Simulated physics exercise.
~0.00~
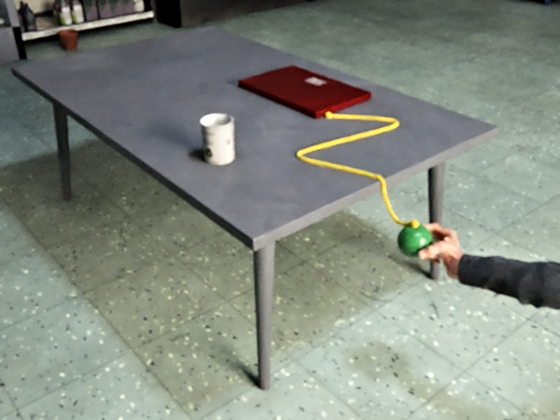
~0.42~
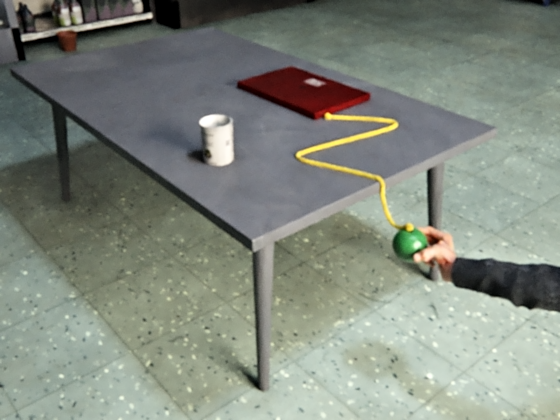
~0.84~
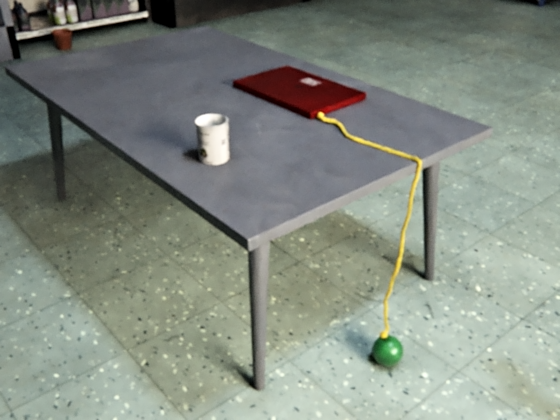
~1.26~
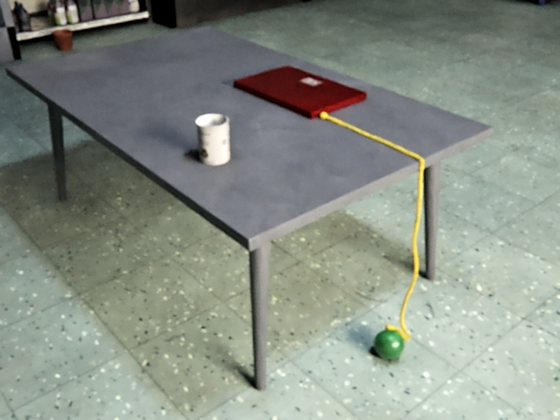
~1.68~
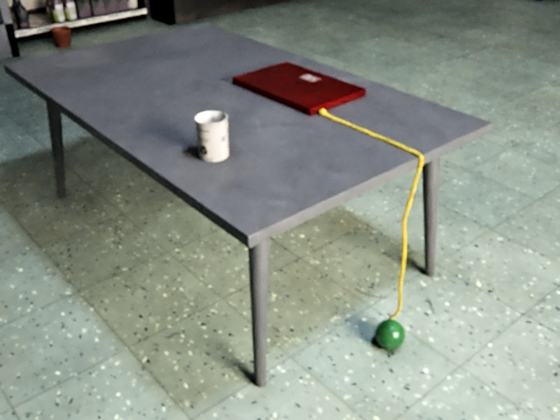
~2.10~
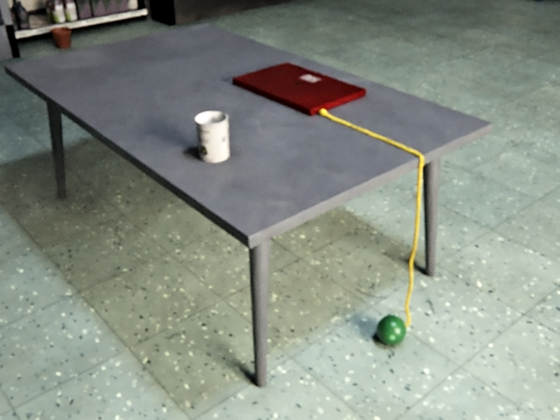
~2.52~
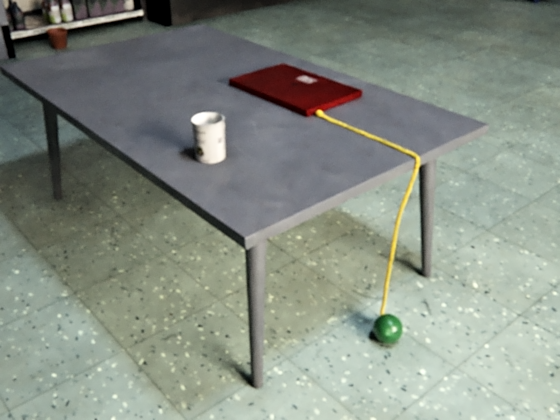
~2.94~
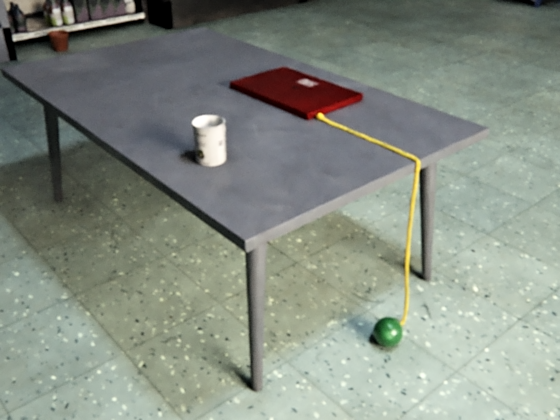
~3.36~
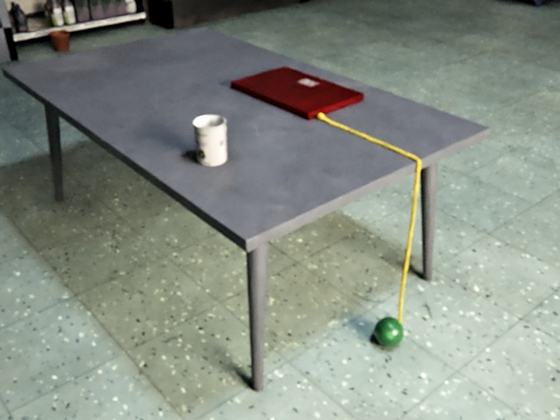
A green ball on a yellow cord drops from a hand and settles on the floor.
